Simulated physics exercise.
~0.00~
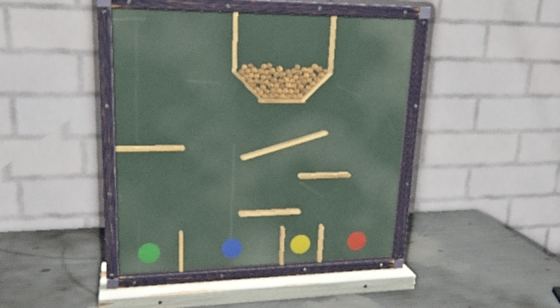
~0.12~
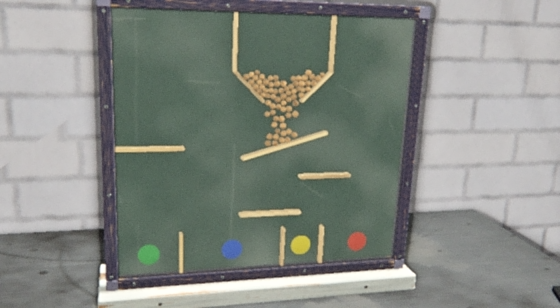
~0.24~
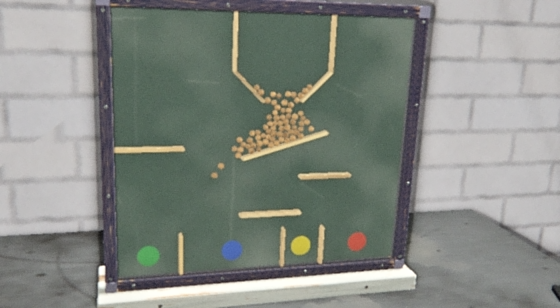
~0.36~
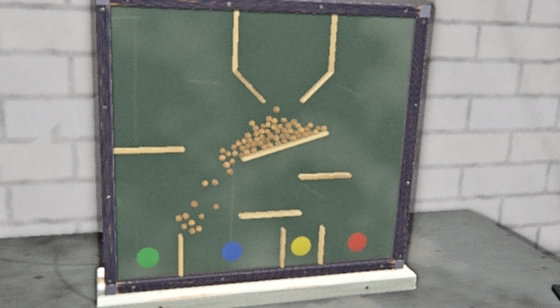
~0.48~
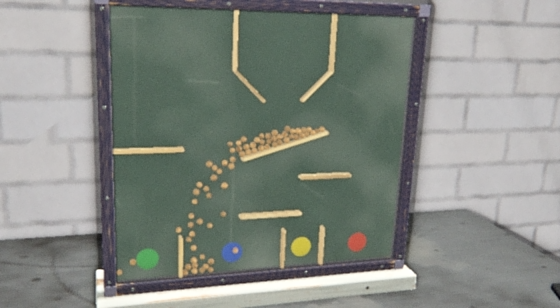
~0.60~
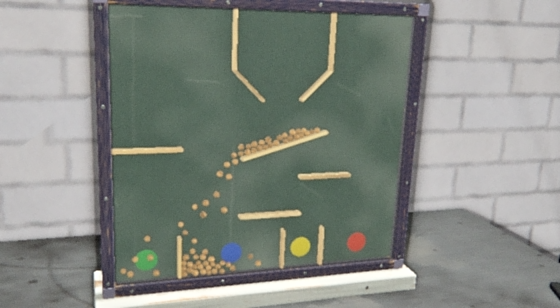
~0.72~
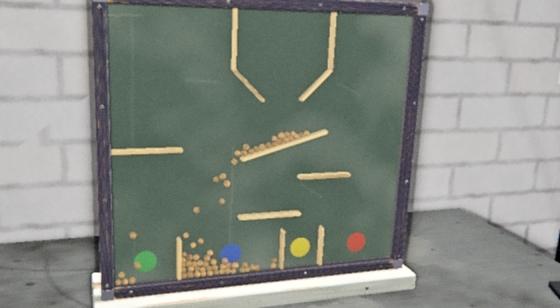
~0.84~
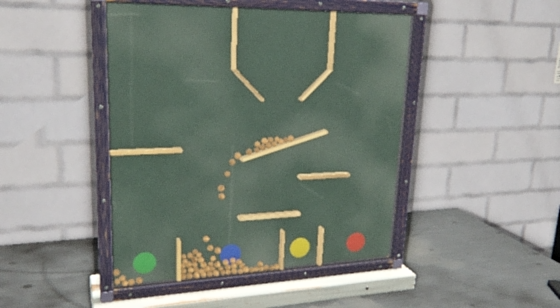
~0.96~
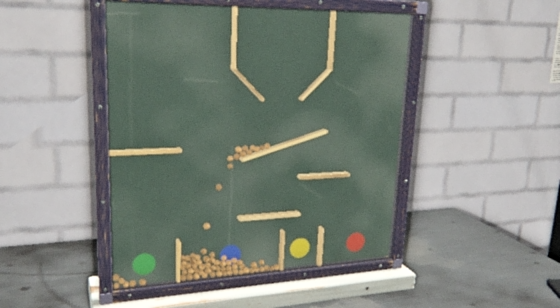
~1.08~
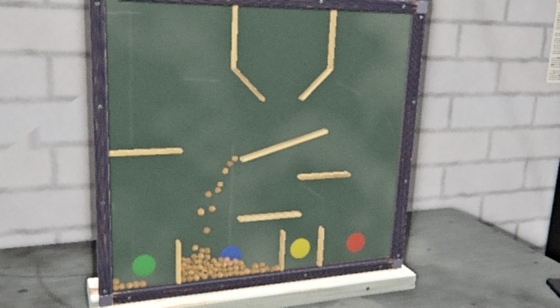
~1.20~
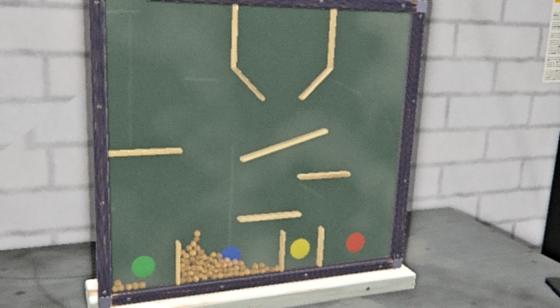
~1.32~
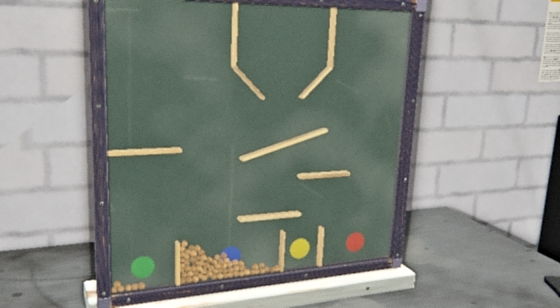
In front of a white brick wall, a framed dark green display board stands on a grey surface, seen from the front by a slowly drifting camera. Small light brown beads fill a hopper near the top, above pale ledges and four bins marked green, blue, yellow and red from left to right. The hopper's bottom opens and the beads drop onto a slanted ledge, heap up, and stream off its lower left end. Most land in the blue bin, while a few land in the green one. The ledge empties, leaving a pile in the blue bin, highest at its left, a few beads in the green, and none in yellow or red.
